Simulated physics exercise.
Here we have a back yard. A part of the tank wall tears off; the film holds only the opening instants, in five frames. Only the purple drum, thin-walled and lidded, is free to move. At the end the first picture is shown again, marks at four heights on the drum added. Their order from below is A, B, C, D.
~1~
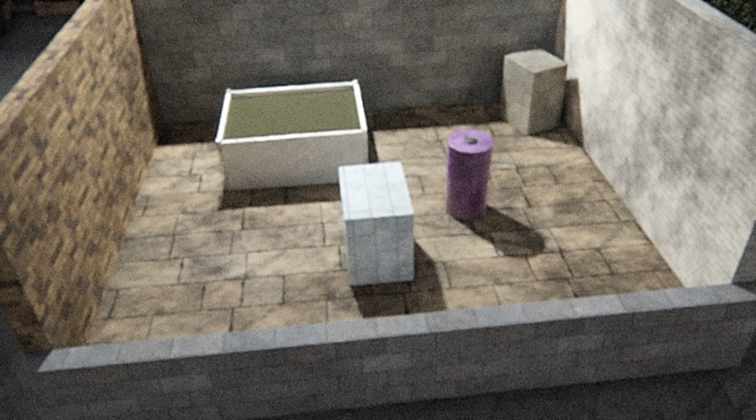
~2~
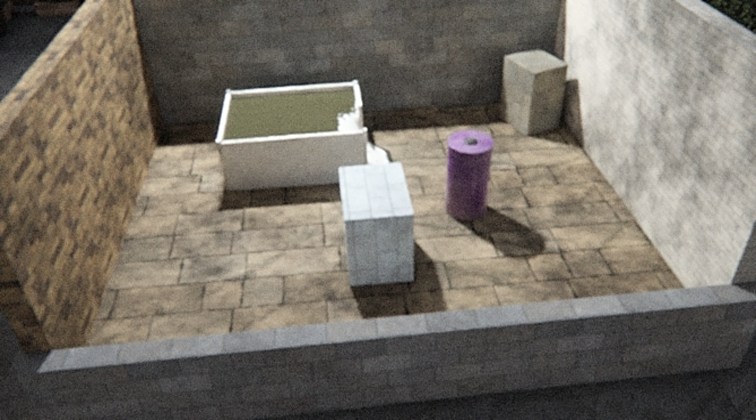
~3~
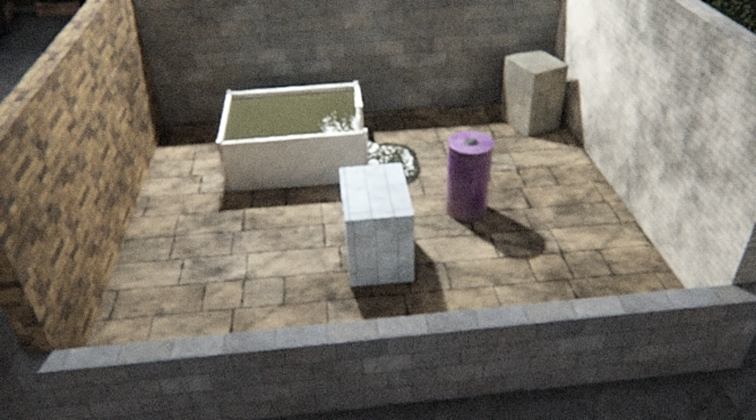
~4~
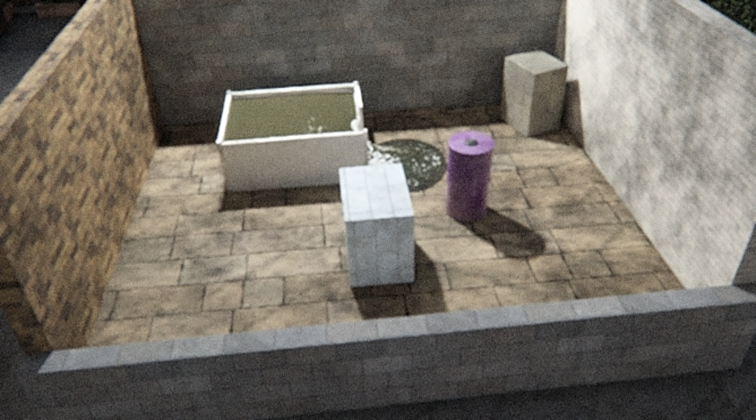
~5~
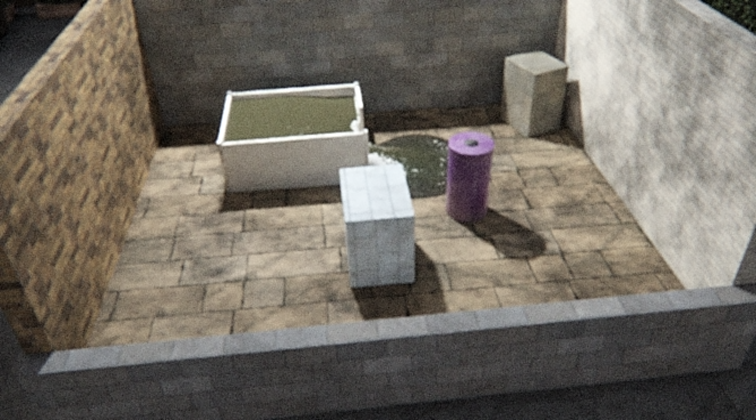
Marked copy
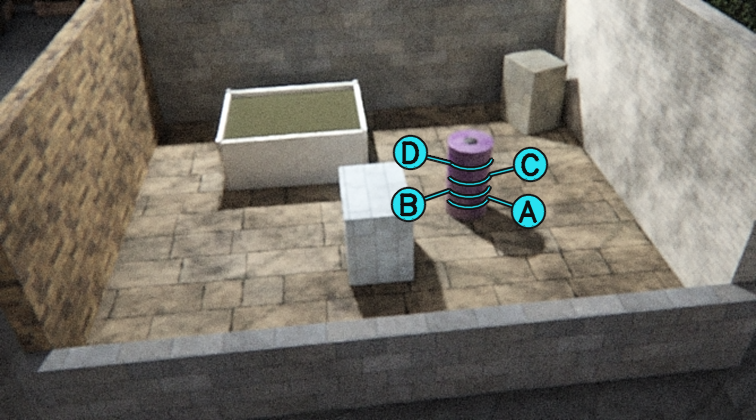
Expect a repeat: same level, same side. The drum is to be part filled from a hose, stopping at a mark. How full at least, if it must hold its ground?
Line A.
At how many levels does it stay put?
All of the four.
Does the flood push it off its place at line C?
No, not at all.
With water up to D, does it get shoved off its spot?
No, not at all.
In cyan, A at (471, 207); B at (472, 196); C at (473, 184); D at (474, 169); from the bottom up A, B, C, D.
With A, it shifts by a finger or two and stays.
With B, it does not move.
With C, it does not move.
With D, it does not move.
